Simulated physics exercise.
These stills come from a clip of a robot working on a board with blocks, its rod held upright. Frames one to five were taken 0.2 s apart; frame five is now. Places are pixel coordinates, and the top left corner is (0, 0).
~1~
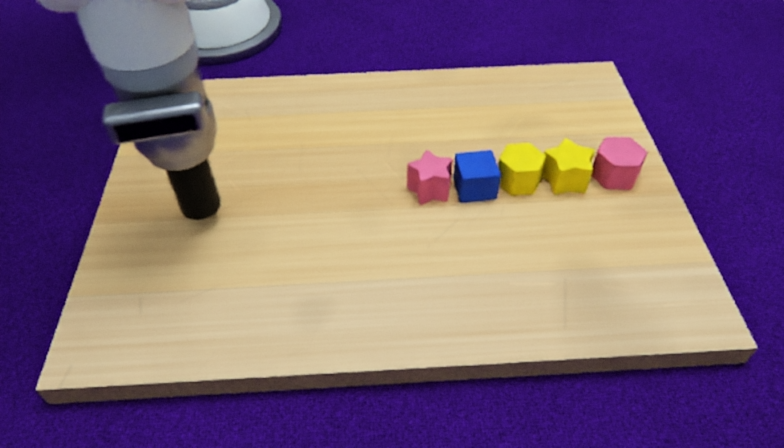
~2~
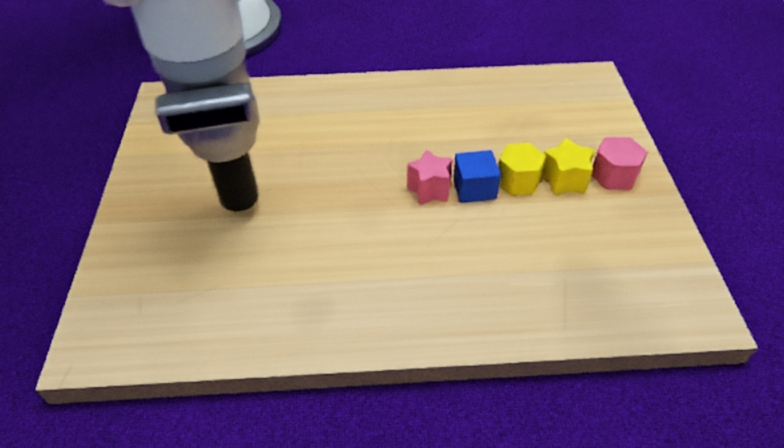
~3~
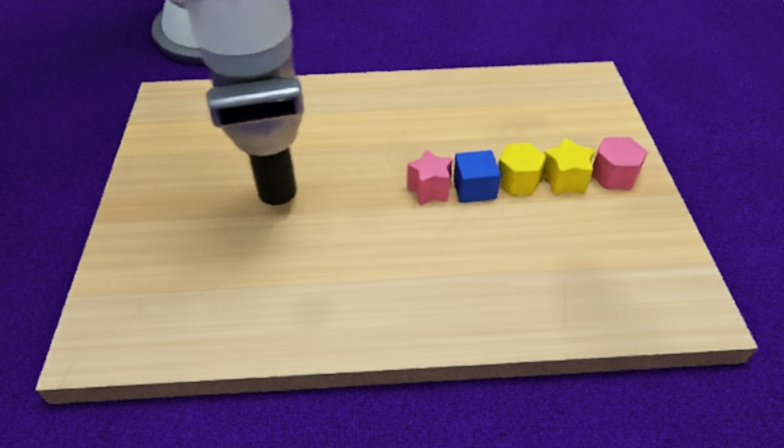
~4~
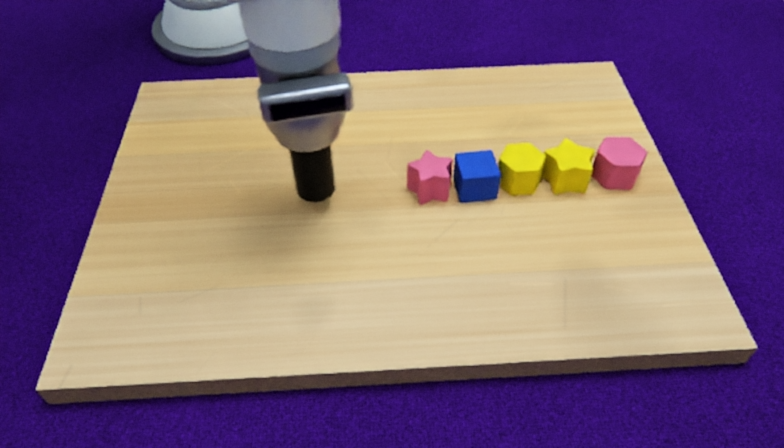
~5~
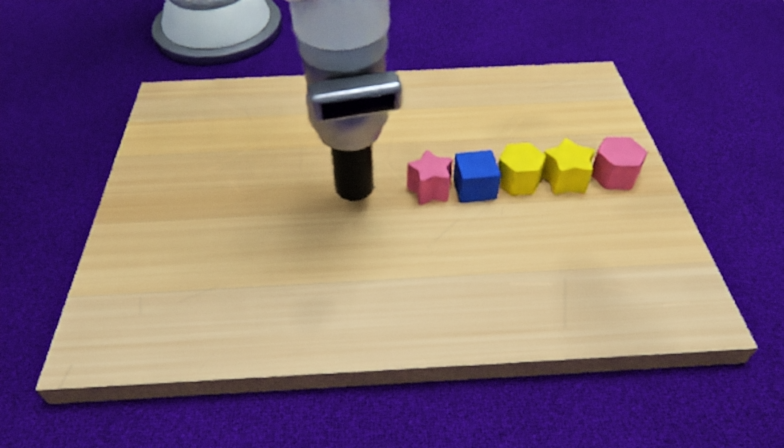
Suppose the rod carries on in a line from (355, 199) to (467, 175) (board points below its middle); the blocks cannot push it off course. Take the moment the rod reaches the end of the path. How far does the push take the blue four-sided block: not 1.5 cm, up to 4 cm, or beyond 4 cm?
It ends over 4 cm away.
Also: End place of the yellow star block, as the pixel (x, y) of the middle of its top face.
Put as a pixel place, it's (602, 150).
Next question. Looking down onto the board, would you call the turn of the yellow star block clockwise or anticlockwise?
Its rotation is counterclockwise.
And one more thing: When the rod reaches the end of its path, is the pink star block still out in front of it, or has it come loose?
It is still there in front.
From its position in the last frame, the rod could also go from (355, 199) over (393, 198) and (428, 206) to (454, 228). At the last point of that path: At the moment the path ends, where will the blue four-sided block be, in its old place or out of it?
Somewhere new.
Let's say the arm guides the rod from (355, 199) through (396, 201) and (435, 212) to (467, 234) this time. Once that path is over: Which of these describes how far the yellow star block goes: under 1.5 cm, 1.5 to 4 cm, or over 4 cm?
The yellow star block moves under 1.5 cm.
On the path given first. One third of the way, rod at (394, 179); pink star block at (436, 165).
Two thirds of the way, rod at (432, 171); pink star block at (467, 152), turned 15° clockwise; blue four-sided block at (505, 162), turned 30° clockwise; yellow six-sided block at (549, 162); yellow star block at (586, 152).
At the end, rod at (468, 163); pink star block at (506, 147), turned 25° clockwise; blue four-sided block at (540, 163), turned 40° clockwise; yellow six-sided block at (583, 172); yellow star block at (602, 150), turned 25° anticlockwise.
